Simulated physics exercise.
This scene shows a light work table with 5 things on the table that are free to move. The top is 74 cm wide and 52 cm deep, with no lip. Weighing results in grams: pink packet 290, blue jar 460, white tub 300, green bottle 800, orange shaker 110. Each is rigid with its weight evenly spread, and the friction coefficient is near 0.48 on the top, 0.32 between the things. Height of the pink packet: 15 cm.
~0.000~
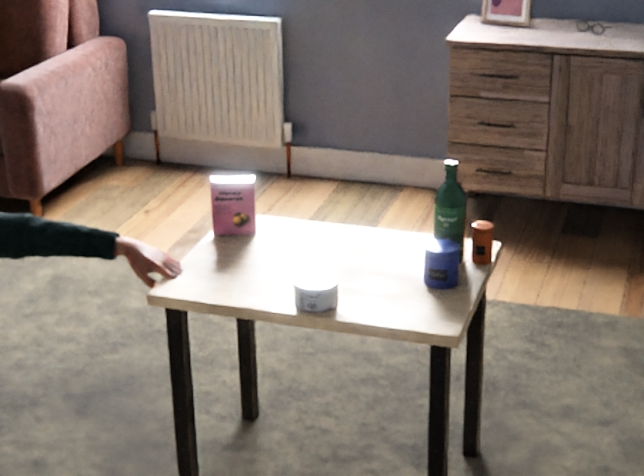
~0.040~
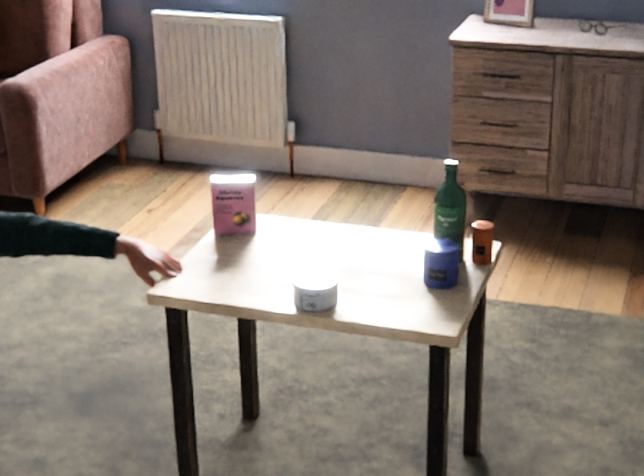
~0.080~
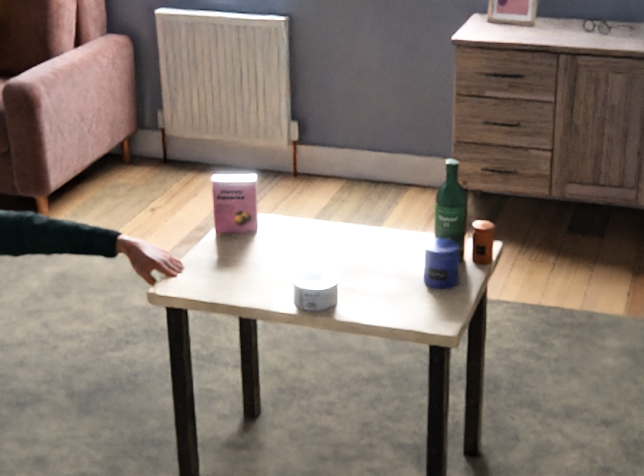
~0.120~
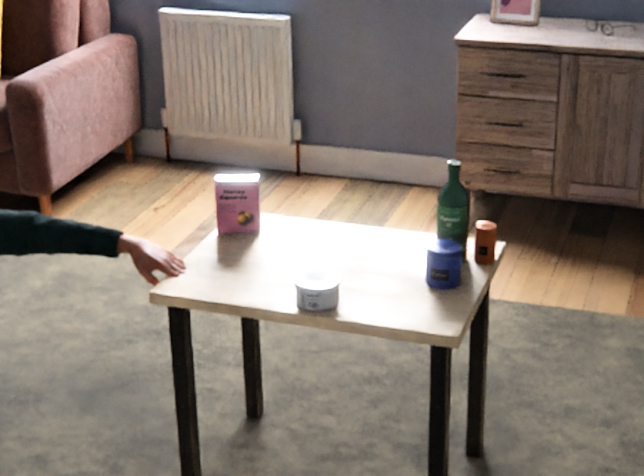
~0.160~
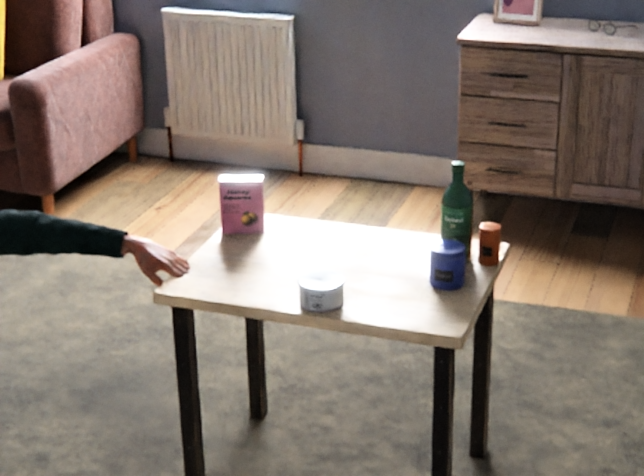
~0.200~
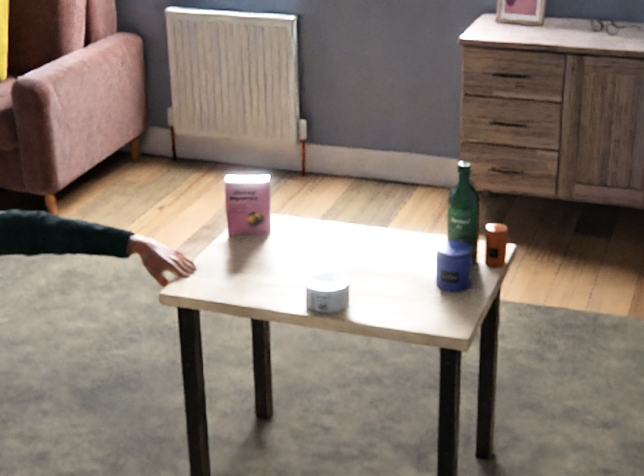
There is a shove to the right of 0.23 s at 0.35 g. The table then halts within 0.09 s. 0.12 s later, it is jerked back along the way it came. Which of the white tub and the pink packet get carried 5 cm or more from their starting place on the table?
Result: White tub: Still near start; pink packet: Still near start.
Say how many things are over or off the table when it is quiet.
The answer: 2.
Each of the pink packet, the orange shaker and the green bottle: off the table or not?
Well, the pink packet does not come off, the orange shaker does come off, and the green bottle does come off.
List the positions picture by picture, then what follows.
White tub (316, 291); pink packet (234, 206), in the first picture.
Orange shaker (482, 243); blue jar (441, 264), in the second picture.
Green bottle (451, 211); orange shaker (483, 243), in the third picture.
Table 1 cm from its start; blue jar (444, 264); green bottle (453, 211), in the fourth picture.
Table 2 cm from its start; orange shaker (489, 244); blue jar (448, 265), in the fifth picture.
Table 3 cm from its start; white tub (328, 292); pink packet (249, 205), in the sixth picture.
After 0.60 s, table 11 cm from its start; green bottle and orange shaker now off the table; pink packet moved 3 cm near (287, 210); white tub moved 3 cm near (372, 298).
After 0.80 s, pink packet moved 2 cm near (245, 205); white tub moved 2 cm near (323, 291); blue jar moved 2 cm.
In the end (1.5 s), off the table, green bottle and orange shaker; the other 3 under 5 cm from the start. In the last view, white tub near (313, 290), pink packet near (236, 204).
